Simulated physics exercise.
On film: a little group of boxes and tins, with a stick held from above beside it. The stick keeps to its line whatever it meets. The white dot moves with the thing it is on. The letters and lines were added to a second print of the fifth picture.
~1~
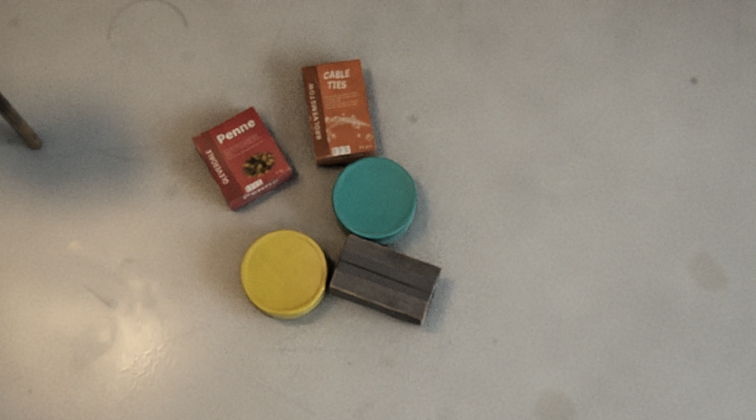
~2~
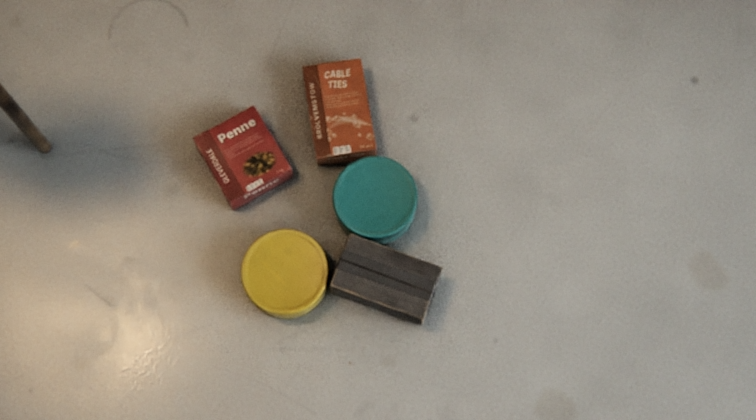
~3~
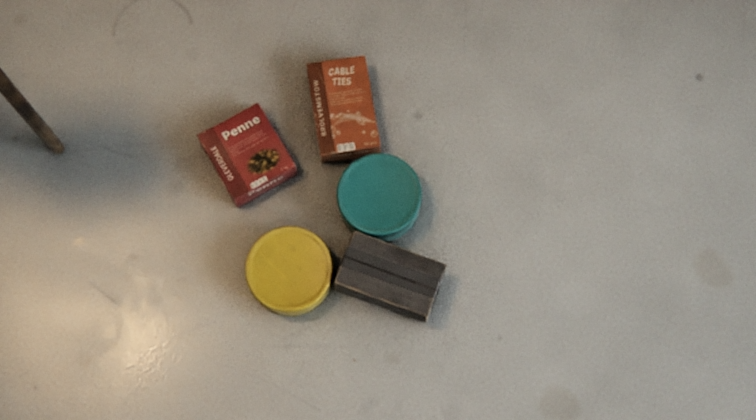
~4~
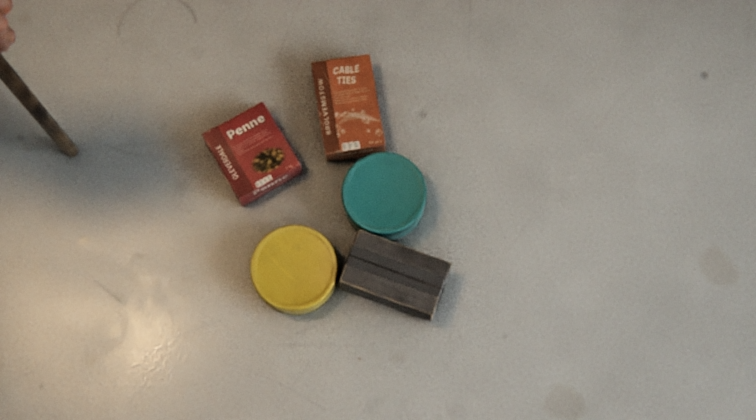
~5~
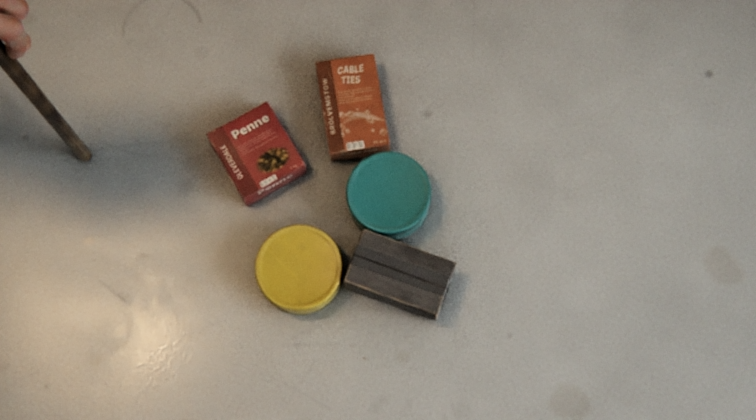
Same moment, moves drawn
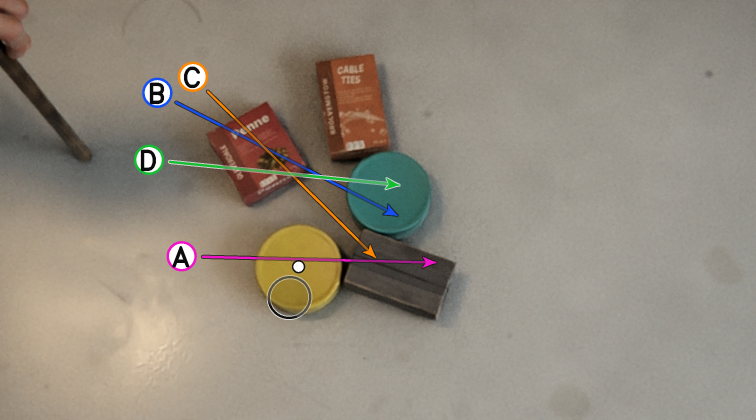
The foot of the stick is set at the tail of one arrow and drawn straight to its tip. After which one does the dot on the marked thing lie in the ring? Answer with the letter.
Only B gets it there.
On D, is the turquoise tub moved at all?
Yes.
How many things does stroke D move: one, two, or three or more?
Three or more.
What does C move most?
The red box goes farthest.
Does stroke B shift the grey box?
No.
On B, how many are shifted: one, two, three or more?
Three or more.
On the marked copy, A from (203, 257) to (436, 263); B from (176, 102) to (397, 215); C from (208, 92) to (375, 258); D from (170, 162) to (399, 185); the ring at (289, 298); the white dot at (298, 267).
With B. Early on, foot of the stick (254, 143); yellow jar (300, 270); red box (277, 174).
Further on, foot of the stick (332, 183); yellow jar (298, 301); red box (305, 220).
At the end, foot of the stick (397, 216); yellow jar (296, 306); red box (305, 222); turquoise tub (447, 214); the dot on the yellow jar is in the ring.
As for the rest, A leaves the dotted thing at (351, 307); C leaves the dotted thing at (286, 347); D leaves the dotted thing at (300, 270).
